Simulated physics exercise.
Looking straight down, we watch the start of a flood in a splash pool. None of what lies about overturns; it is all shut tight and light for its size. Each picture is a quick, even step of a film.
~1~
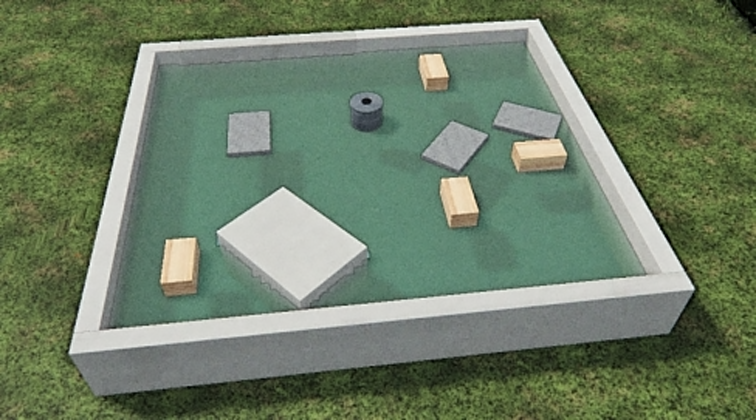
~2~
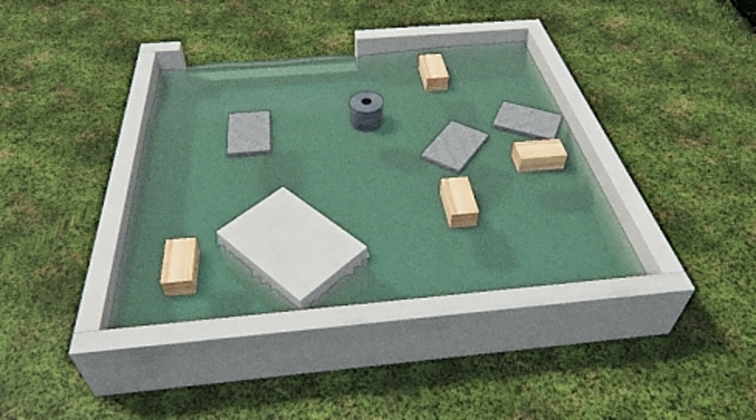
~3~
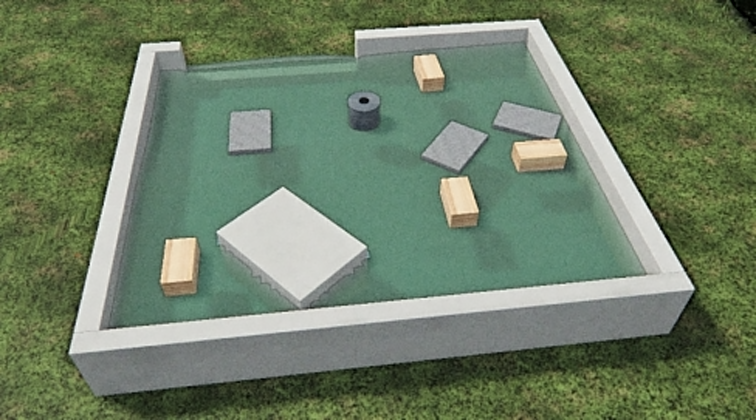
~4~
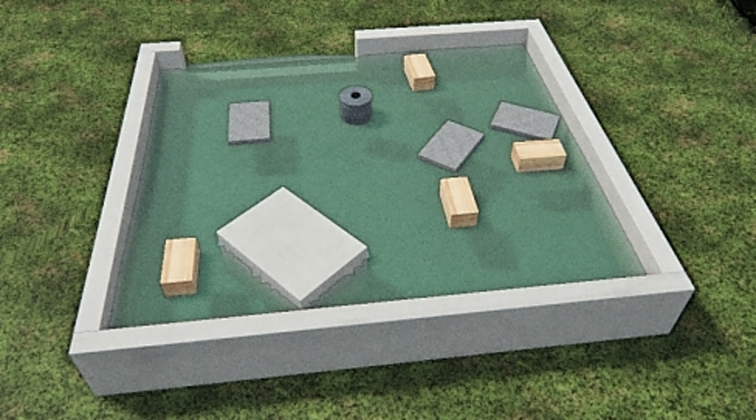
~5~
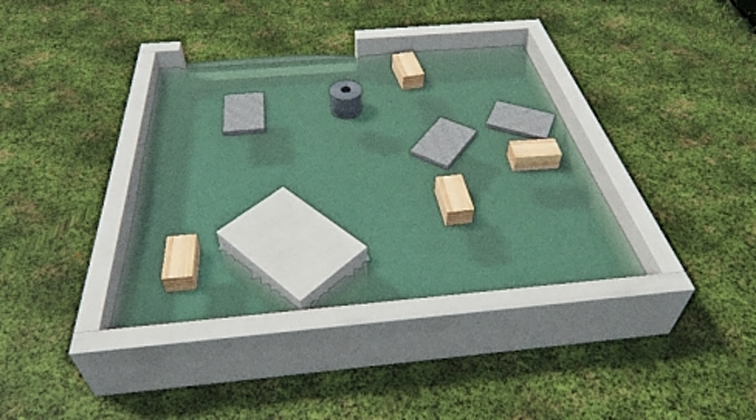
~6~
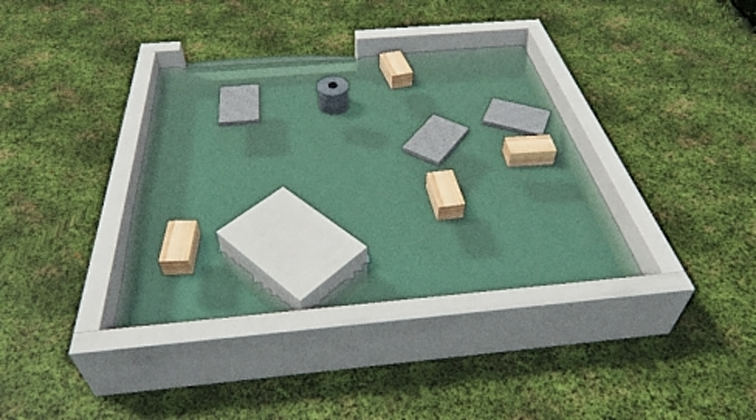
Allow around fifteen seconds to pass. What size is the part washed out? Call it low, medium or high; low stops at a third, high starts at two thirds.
Medium.
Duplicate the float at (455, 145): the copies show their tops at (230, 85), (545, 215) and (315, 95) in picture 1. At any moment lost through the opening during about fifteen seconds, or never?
Sure - one by one that's out of the room, then in the room, then out of the room.
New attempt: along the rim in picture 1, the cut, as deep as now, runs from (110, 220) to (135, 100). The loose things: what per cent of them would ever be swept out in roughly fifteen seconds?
My figure is 40 %.
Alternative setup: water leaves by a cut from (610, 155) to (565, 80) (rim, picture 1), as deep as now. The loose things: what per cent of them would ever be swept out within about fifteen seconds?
Around 80 in a hundred.
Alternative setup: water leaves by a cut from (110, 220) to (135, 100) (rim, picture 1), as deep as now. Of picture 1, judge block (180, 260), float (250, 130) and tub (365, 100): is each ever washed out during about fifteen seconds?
First escapes, second escapes, third escapes.
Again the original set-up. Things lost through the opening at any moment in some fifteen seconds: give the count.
So, 4 of them.
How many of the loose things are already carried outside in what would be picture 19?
By then the total stands at 3.
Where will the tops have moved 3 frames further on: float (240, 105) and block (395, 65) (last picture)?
(235, 76) and (349, 55).
A moment on, 0 of 8 are out; 8 afloat.
Next, 3 of 8 are out; 5 afloat.
Later, 3 of 8 are out; 5 afloat.
In the end, 4 of 8 are out; 4 afloat.
